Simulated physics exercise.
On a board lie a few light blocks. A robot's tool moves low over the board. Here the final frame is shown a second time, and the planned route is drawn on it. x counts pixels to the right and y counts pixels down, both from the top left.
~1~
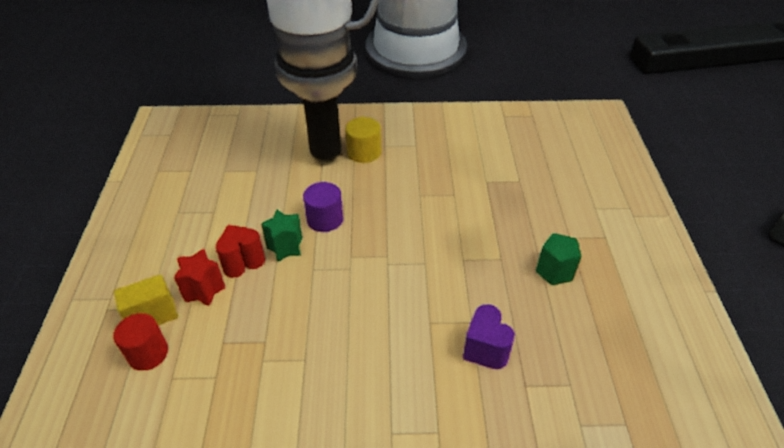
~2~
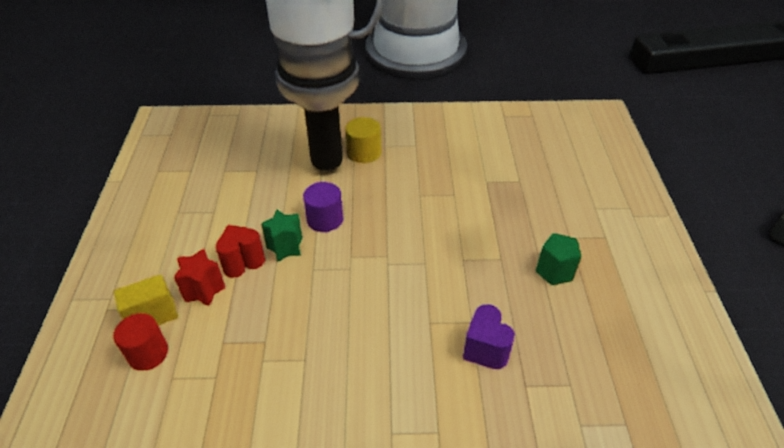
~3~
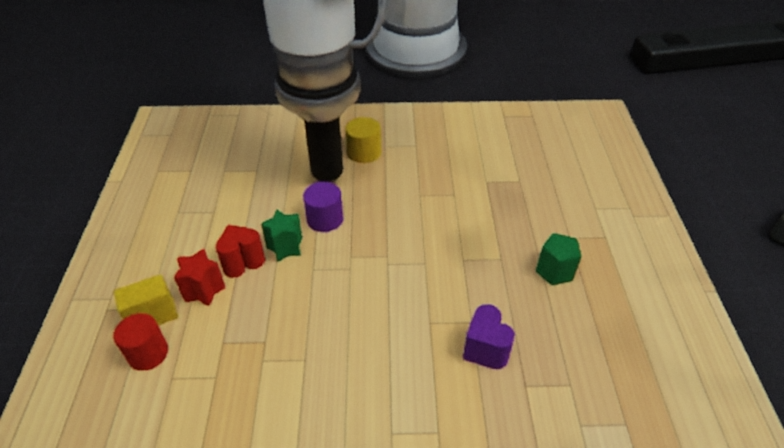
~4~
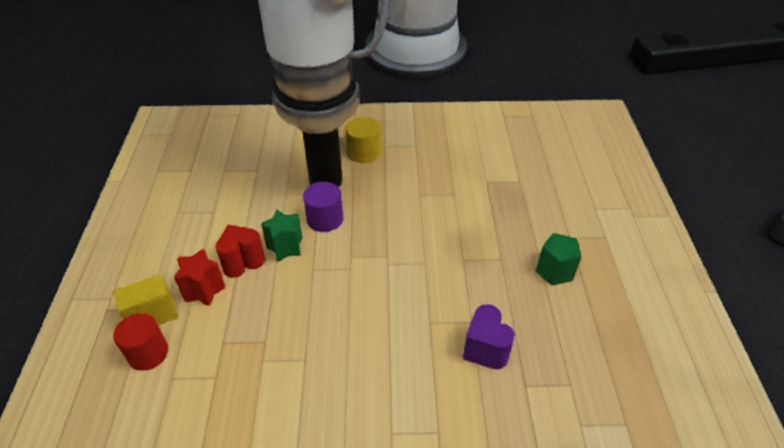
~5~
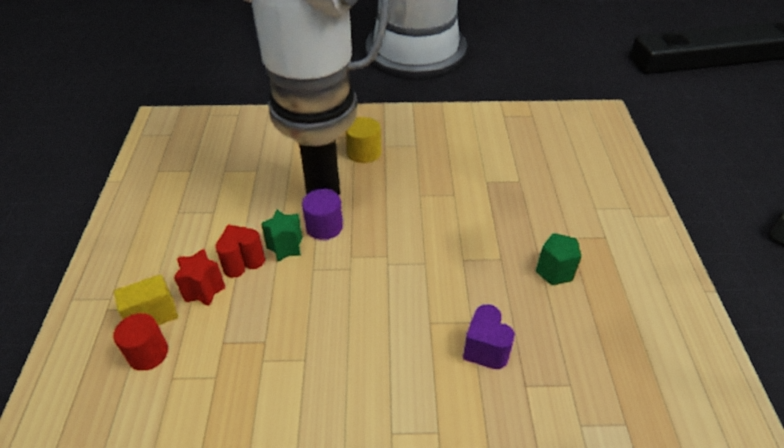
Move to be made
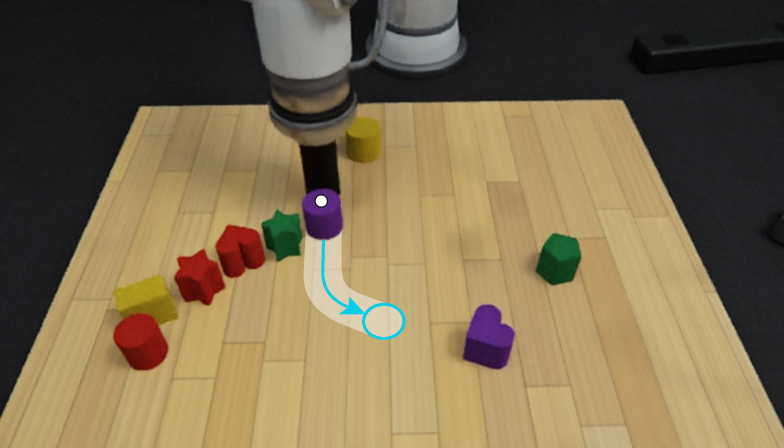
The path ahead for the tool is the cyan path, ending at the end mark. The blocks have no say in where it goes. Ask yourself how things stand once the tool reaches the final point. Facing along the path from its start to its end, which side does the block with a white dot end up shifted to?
Moves right.
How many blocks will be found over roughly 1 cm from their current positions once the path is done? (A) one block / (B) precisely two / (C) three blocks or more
Correct choice: A.
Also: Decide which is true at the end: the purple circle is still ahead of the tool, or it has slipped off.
It is gone from the front.
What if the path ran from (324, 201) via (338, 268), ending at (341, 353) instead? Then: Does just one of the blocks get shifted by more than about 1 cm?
I expect so.
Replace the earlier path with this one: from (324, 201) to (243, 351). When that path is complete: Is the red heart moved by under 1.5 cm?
I expect not.
The drawn path runs from (324, 201) over (323, 244) and (329, 293) to (384, 321); the dot is on the purple circle.
What follows on the original path. One third of the way, tool at (323, 238); purple circle at (321, 249).
Two thirds of the way, tool at (328, 286); purple circle at (325, 303).
At the end, tool at (384, 315); green star not moved; purple circle at (332, 319).
